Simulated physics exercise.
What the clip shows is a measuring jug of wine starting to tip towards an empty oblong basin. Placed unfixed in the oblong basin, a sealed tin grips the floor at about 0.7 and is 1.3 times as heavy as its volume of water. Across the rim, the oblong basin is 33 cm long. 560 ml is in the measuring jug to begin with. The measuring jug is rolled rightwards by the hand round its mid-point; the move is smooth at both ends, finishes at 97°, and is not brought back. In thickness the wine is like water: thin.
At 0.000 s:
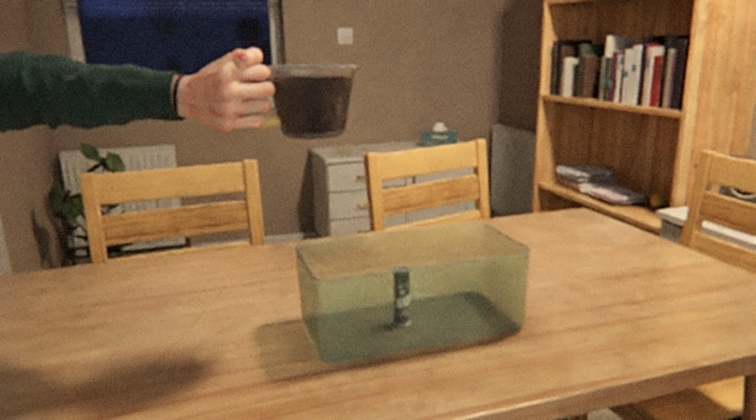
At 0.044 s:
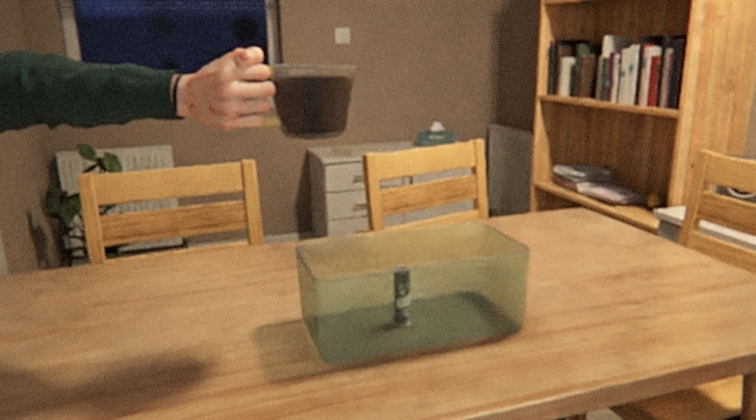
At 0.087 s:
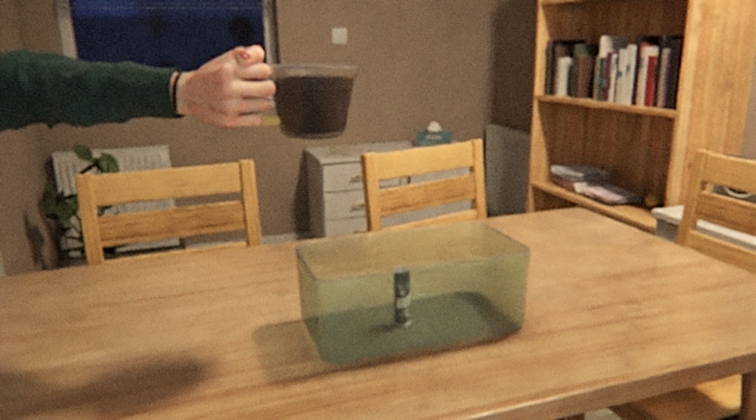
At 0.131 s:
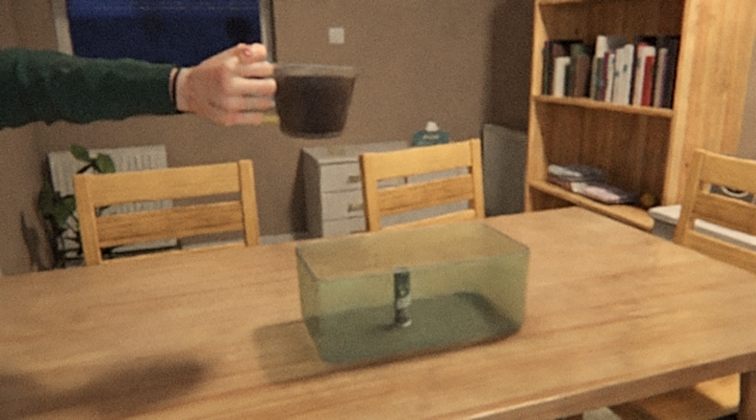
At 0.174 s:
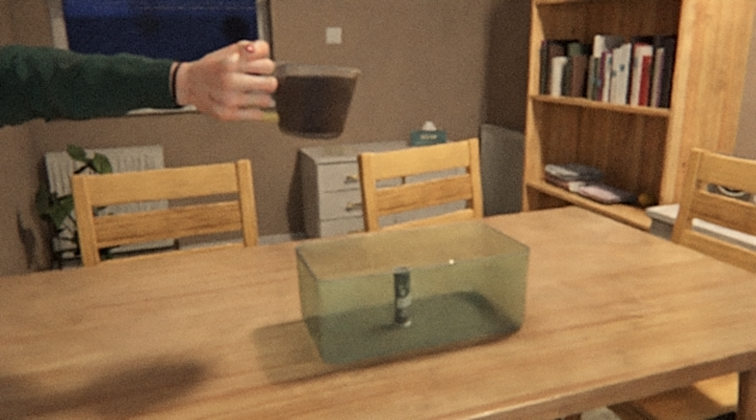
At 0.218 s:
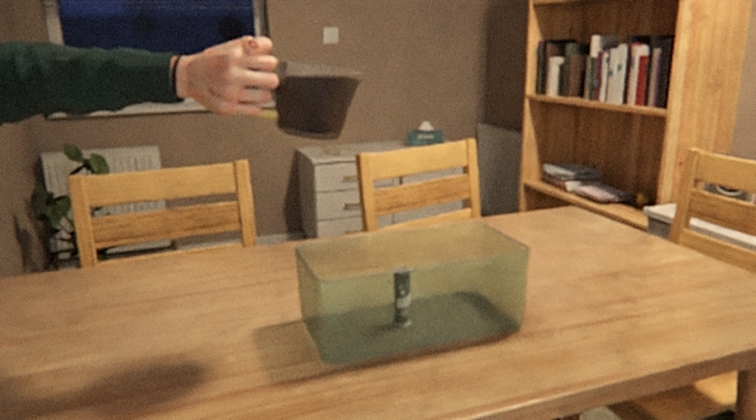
In a dining room, a hand holding a jug of dark liquid tilts it slightly rightwards above a clear oblong basin on a wooden table.
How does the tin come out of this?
It ends up still standing.
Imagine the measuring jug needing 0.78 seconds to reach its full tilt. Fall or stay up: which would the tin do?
Then the tin does not tip.
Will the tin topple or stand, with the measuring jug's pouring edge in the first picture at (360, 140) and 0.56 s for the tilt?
It tumbles.
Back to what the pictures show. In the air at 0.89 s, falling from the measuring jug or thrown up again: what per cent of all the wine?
In-air share: About 30 %.
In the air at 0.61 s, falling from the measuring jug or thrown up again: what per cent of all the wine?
Around 28 in a hundred.
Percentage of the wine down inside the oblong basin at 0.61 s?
3 %, more or less.
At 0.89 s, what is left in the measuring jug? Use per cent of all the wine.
Roughly 16 percent remains.
Then, 0.61 s in, the tilt is 63° and 69 per cent is still to pour; the tin stands where it began.
Then, 0.89 s in, the tilt is 93° and 15 per cent is still to pour; the tin stands where it began.
Then, 1.20 s in, the tilt is 97° and 1 per cent is still to pour; the tin stands where it began.
Then, 1.52 s in, the tilt is 97° and 0 per cent is still to pour; the tin stands where it began.
Finally, the tin stands where it began.
